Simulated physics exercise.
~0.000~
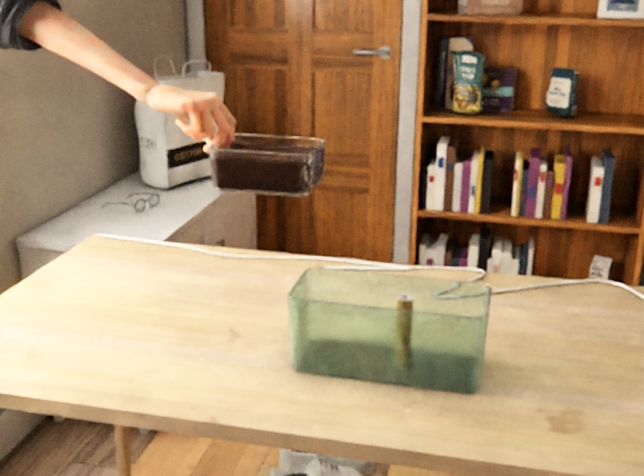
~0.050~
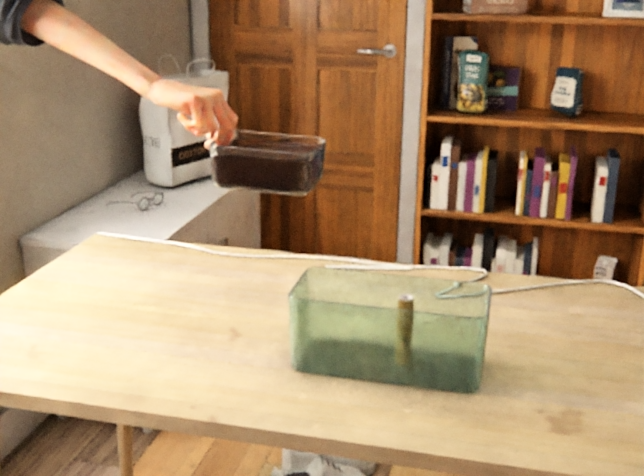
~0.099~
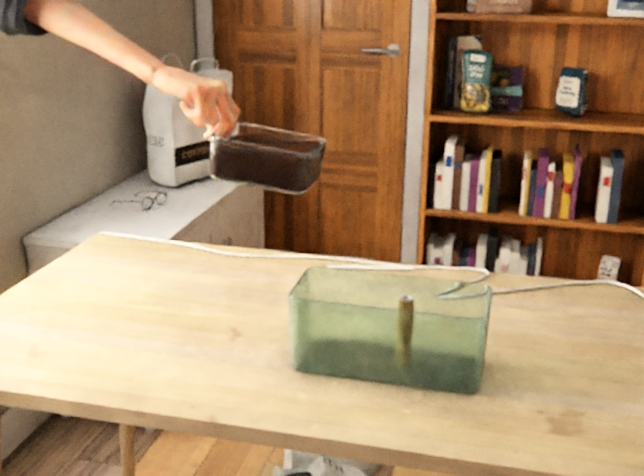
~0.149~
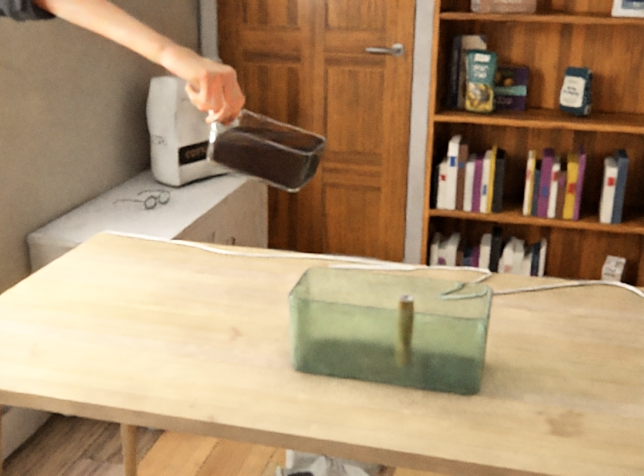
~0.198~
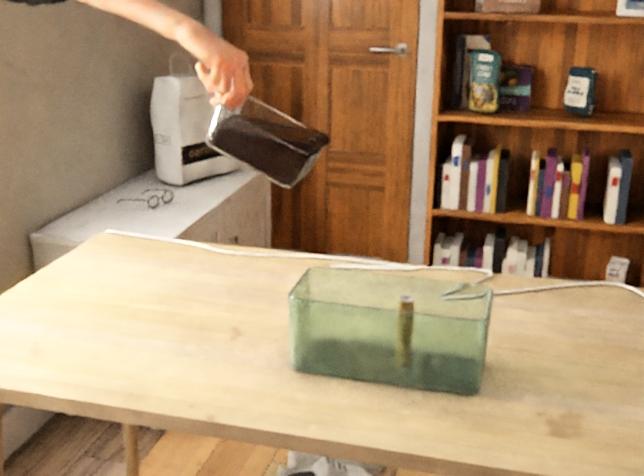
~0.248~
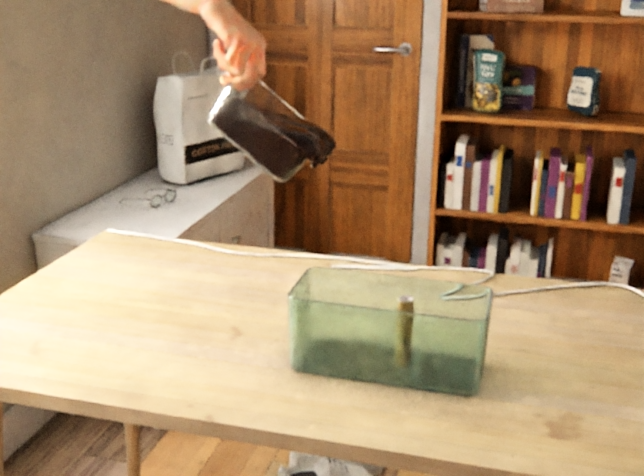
On a wooden table top, a greenish oblong basin standing while a hand above tilts an oblong tub of dark coffee rightwards.
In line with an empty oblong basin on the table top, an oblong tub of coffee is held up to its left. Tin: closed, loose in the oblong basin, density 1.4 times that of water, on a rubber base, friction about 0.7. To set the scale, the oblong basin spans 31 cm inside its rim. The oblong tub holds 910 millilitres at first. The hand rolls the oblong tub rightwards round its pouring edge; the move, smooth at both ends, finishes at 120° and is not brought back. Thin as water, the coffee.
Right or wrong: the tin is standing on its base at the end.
Right, it is standing.
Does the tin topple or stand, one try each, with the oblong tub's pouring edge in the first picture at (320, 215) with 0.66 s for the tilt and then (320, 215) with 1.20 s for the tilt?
Run one: It tumbles. Run two: It tumbles.
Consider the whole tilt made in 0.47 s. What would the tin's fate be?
Outcome - the tin remains standing.
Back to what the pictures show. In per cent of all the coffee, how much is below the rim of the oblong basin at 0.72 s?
My estimate is about 78 percent.
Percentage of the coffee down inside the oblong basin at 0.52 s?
I'd put it near 10 percent.
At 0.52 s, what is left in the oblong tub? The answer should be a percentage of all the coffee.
Around 14 percent.
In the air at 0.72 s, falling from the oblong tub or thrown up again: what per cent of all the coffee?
10 per cent or so.
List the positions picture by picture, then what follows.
Tilt 0°; pouring edge (318, 149); surface from (223, 147) to (318, 154); the oblong basin's rim runs from (297, 283) to (489, 302); the tin's top is at (405, 301), in the first frame.
Tilt 2°; pouring edge (319, 148); surface from (223, 145) to (318, 152), in the second frame.
Tilt 7°; pouring edge (319, 148); surface from (223, 141) to (318, 148), in the third frame.
Tilt 14°; pouring edge (319, 148); surface from (223, 132) to (320, 145); 1 per cent is over the edge, in the fourth frame.
Tilt 25°; pouring edge (318, 148); surface from (224, 120) to (319, 143); 5 per cent is over the edge, in the fifth frame.
Tilt 37°; pouring edge (318, 148); surface from (224, 104) to (305, 131); 9 per cent is over the edge, in the sixth frame.
Then, 0.52 s in, the tilt is 108° and 14 per cent is still to pour; the tin stands where it began.
Then, 0.72 s in, the tilt is 120° and 0 per cent is still to pour; the tin stands where it began.
Then, 0.93 s in, the tilt is 120° and 0 per cent is still to pour; the tin stands where it began.
Then, 1.16 s in, the tilt is 120° and 0 per cent is still to pour; the tin stands where it began.
Finally, the tin stands where it began.
